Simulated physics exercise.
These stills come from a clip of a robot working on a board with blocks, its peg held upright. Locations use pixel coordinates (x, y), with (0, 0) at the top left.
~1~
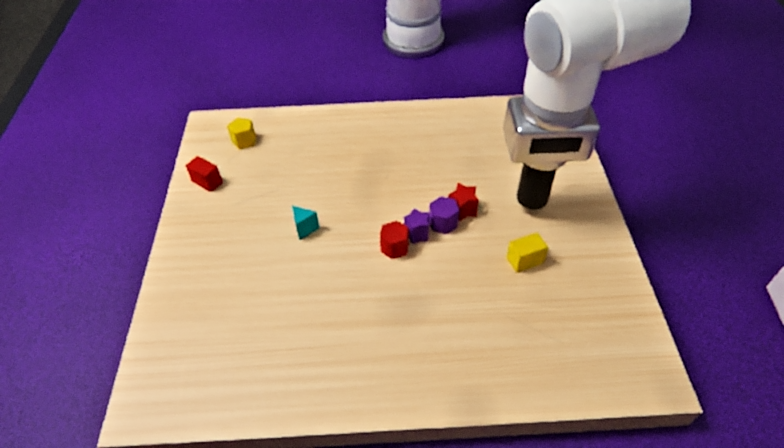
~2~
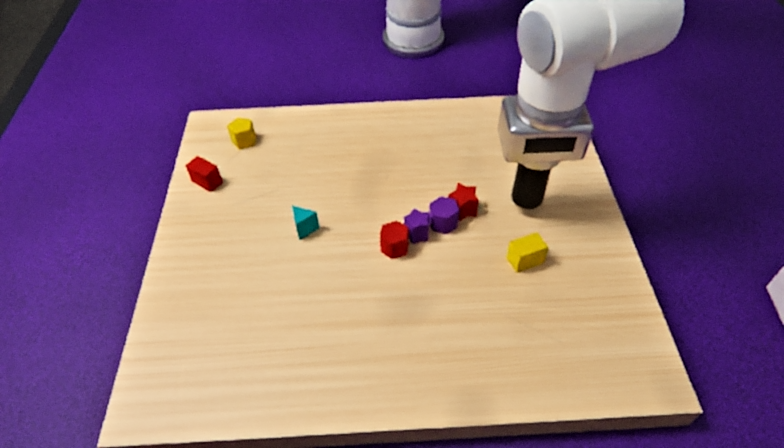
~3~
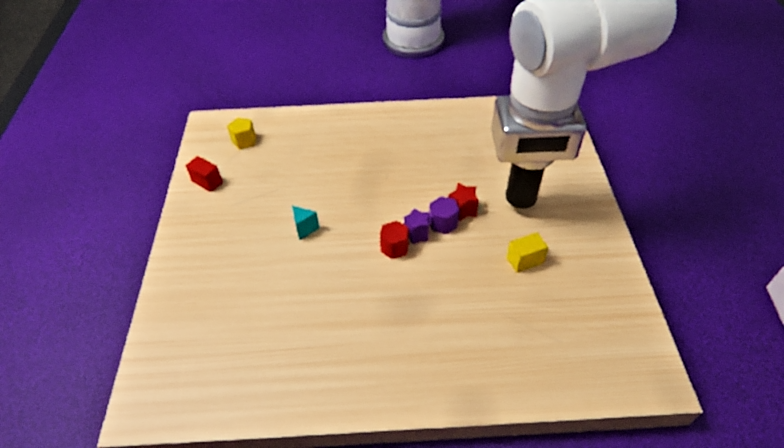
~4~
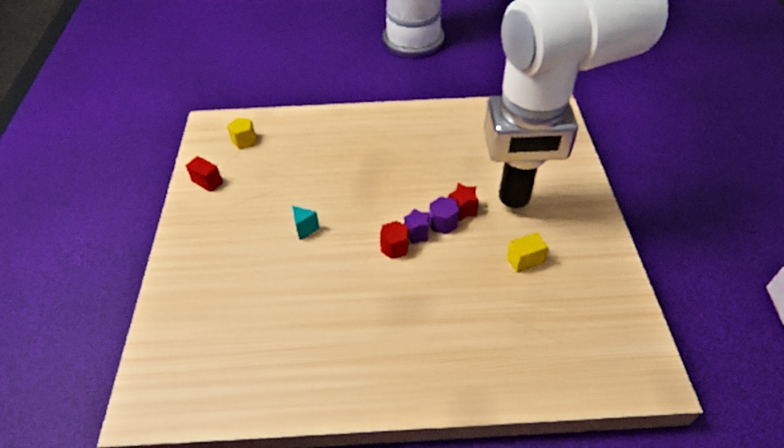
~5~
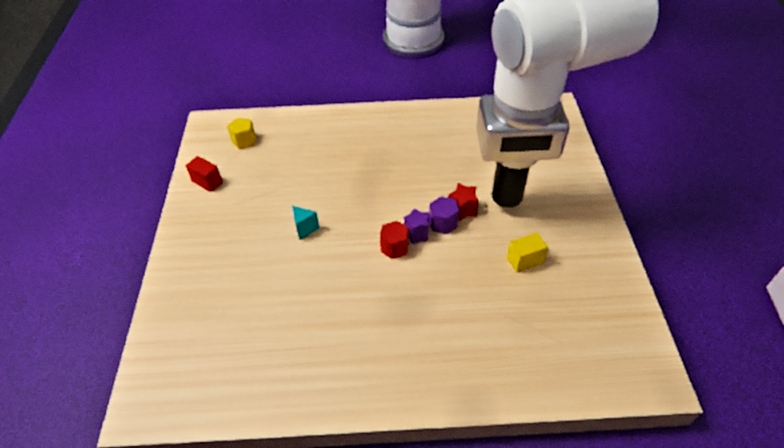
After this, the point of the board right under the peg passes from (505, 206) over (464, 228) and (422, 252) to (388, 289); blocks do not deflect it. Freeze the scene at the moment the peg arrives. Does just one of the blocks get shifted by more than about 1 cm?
In short: No.
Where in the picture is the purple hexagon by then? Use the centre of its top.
Its top face will be centred at roughly (425, 203).
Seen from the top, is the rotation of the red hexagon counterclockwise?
No, that is not what happens.
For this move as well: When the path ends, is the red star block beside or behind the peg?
Yes
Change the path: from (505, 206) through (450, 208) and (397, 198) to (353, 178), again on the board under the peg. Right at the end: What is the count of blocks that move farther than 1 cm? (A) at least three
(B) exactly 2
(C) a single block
The one that fits is A, at least three.
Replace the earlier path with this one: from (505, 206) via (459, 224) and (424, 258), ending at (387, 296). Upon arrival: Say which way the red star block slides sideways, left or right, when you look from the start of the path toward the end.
It gets pushed right.
The first path, step by step. One third of the way, peg (464, 219); red hexagon (392, 233); purple star block (410, 219), turned 15° anticlockwise; purple hexagon (429, 204), turned 25° anticlockwise; red star block (452, 192), turned 65° clockwise.
Two thirds of the way, peg (421, 244); red hexagon (391, 234); purple star block (406, 217), turned 30° anticlockwise; purple hexagon (425, 203); red star block (451, 192), turned 70° clockwise.
At the end, peg (388, 281); red hexagon (380, 237), turned 25° clockwise; purple star block (406, 217), turned 30° anticlockwise; purple hexagon (425, 203); red star block (451, 192), turned 70° clockwise.
